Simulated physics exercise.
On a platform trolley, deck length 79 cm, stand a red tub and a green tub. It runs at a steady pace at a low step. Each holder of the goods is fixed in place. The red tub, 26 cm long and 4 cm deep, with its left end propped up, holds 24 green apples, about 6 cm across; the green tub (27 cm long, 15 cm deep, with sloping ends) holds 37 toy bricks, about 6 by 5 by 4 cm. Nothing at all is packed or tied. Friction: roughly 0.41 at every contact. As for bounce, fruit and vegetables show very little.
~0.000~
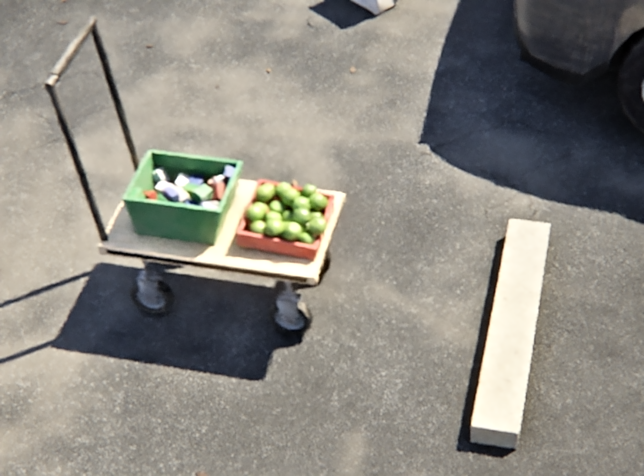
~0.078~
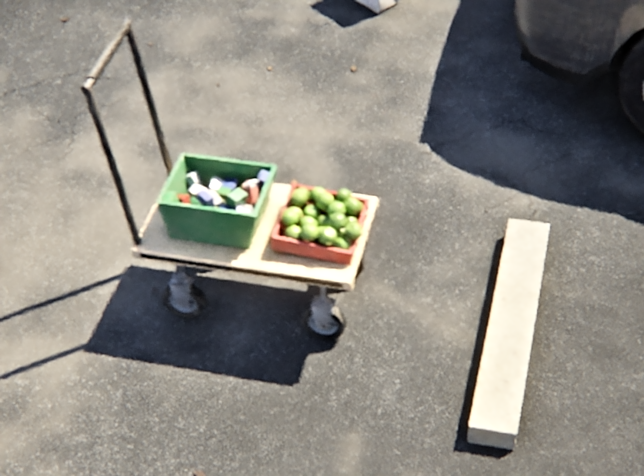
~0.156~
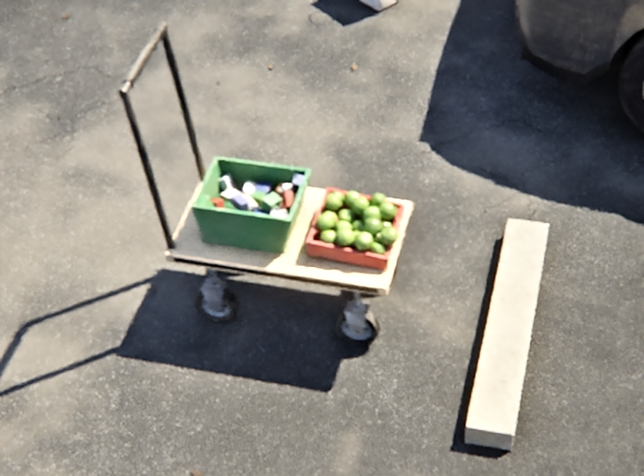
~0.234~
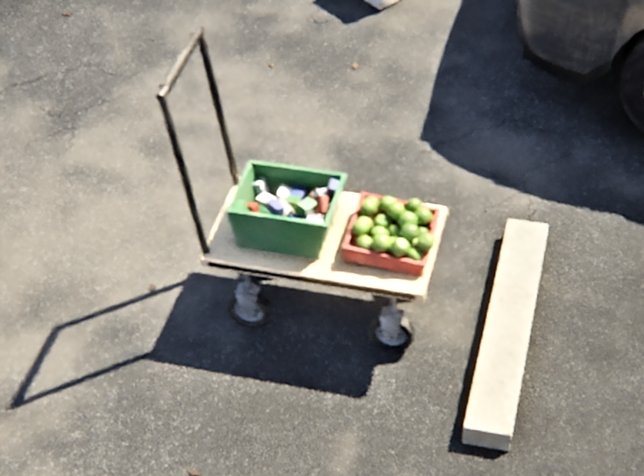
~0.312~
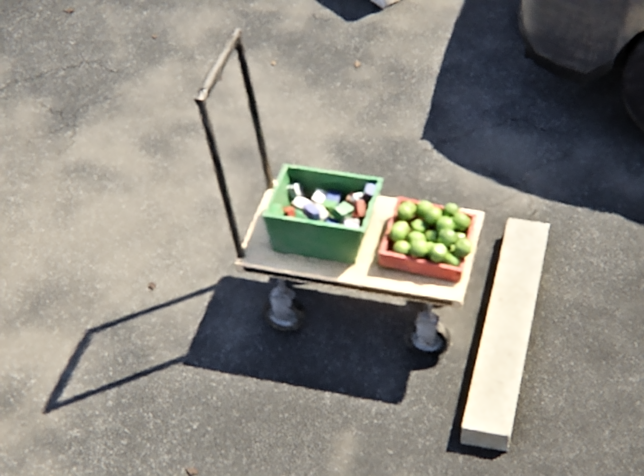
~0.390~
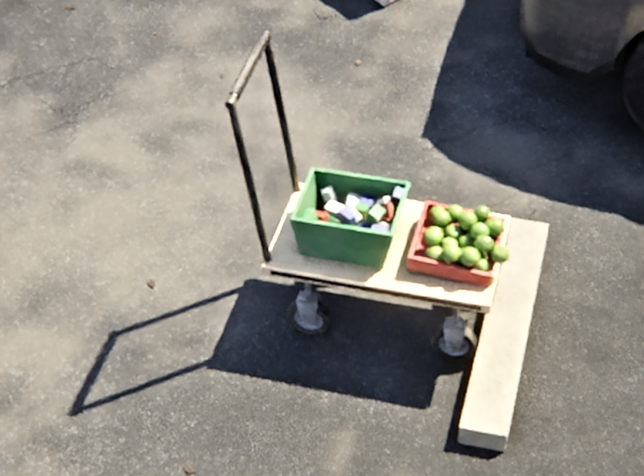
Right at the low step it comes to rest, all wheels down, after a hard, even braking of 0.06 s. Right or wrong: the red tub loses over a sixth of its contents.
Right.
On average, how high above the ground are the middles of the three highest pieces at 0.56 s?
Roughly 54 cm.
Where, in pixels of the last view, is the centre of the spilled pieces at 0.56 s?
Roughly at (515, 249).
After 0.44 s, red tub 21 in, 3 out and green tub 37 in, 0 out.
After 0.56 s, red tub 15 in, 9 out and green tub 37 in, 0 out.
After 0.80 s, red tub 15 in, 9 out and green tub 37 in, 0 out.
Final count (at 1.30 s), red tub 15 in, 9 out and green tub 37 in, 0 out. Asked share, 9 of 24, 38 per cent.
